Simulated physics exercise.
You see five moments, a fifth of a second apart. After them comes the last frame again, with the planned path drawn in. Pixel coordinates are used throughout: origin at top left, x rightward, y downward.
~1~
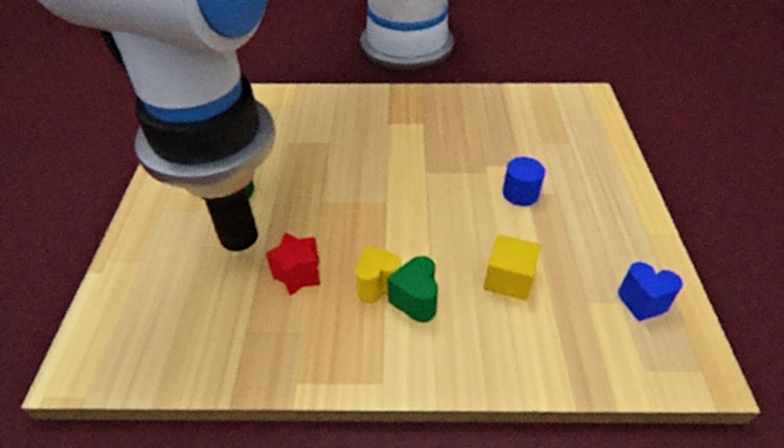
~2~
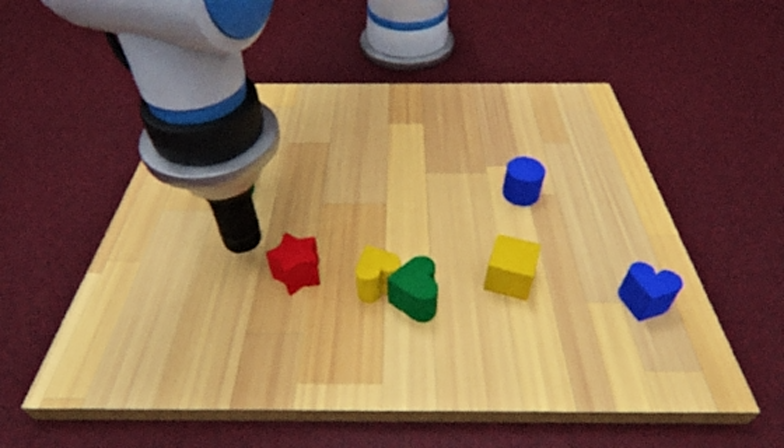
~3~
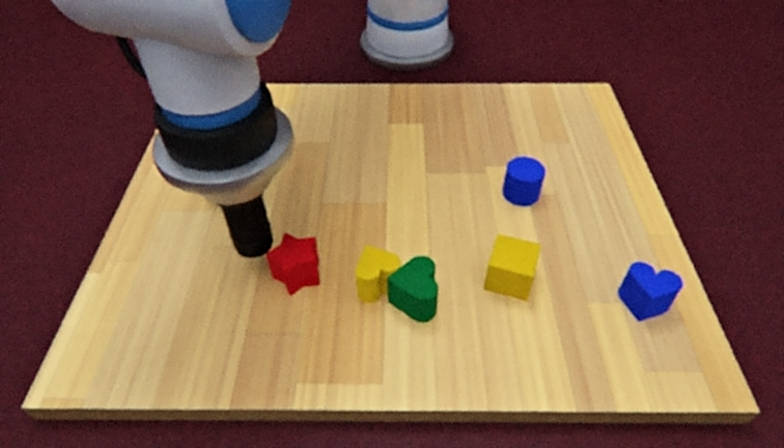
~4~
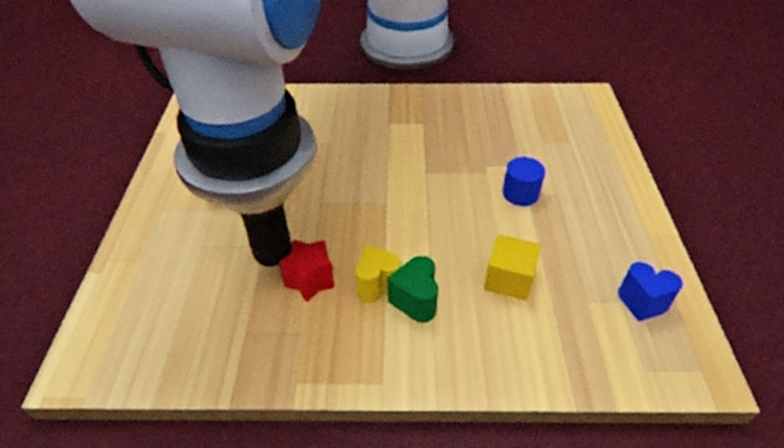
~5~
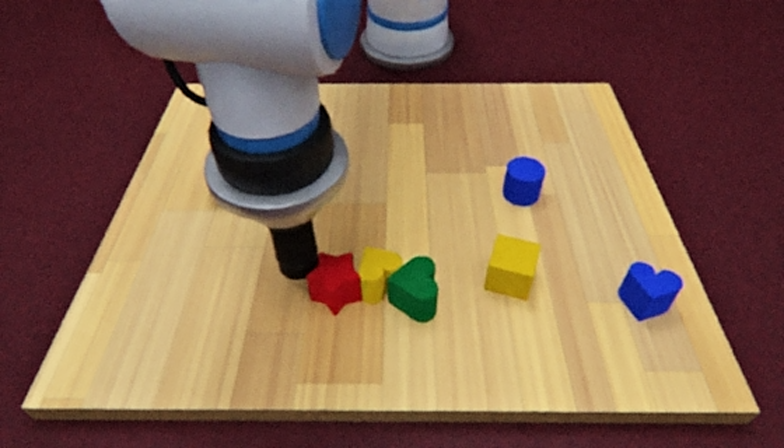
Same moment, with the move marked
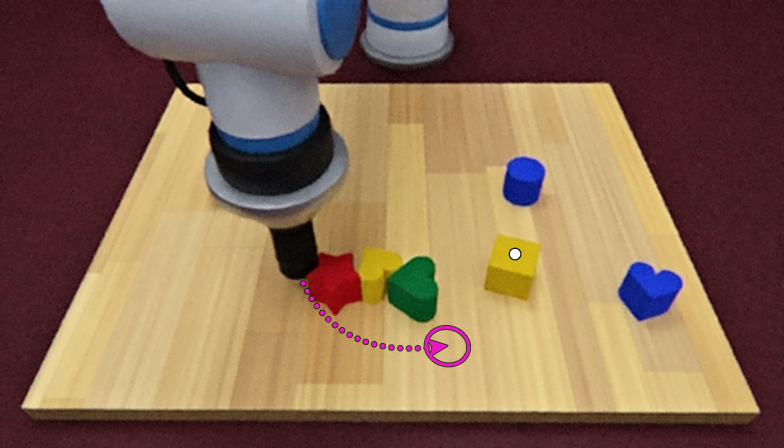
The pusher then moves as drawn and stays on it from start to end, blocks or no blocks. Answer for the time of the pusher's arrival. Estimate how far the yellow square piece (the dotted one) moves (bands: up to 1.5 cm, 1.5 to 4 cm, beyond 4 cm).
If I had to pick, the yellow square piece travels less than 1.5 cm here.
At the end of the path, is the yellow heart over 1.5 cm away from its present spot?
Going by the path, yes.
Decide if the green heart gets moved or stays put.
Here the green heart moves off its spot.
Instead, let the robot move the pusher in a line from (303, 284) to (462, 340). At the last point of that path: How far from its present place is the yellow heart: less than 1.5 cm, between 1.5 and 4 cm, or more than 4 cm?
Past 4 cm.
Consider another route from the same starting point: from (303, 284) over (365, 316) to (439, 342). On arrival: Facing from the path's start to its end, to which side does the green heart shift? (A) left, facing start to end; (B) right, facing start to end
My answer is option A.
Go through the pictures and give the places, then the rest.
Pusher tip at (239, 238); block tops, red star block at (293, 250); yellow heart at (376, 262); green heart at (417, 277); yellow square piece at (515, 254), in the first picture.
Pusher at (243, 240); blocks unchanged, in the second picture.
Pusher at (254, 244); blocks unchanged, in the third picture.
Pusher at (273, 253); red star block at (306, 256), in the fourth picture.
Pusher at (299, 266); red star block at (334, 269); yellow heart at (378, 262); green heart at (417, 277); yellow square piece at (515, 254), in the fifth picture.
Path on the board, from (303, 284) by way of (332, 323) and (385, 347) to (447, 346); the dot is on the yellow square piece.
What follows on the original path. One third of the way, pusher at (331, 306); red star block at (376, 296), turned 35° anticlockwise; yellow heart at (393, 266), turned 40° anticlockwise; green heart at (437, 276).
Two thirds of the way, pusher at (385, 330); red star block at (424, 296), turned 95° anticlockwise; yellow heart at (400, 265), turned 75° anticlockwise; green heart at (453, 270), turned 15° clockwise.
At the end, pusher at (449, 329); red star block at (469, 287), turned 135° anticlockwise; yellow heart at (400, 265), turned 75° anticlockwise; green heart at (467, 253), turned 25° anticlockwise; yellow square piece at (521, 249), turned 15° clockwise.
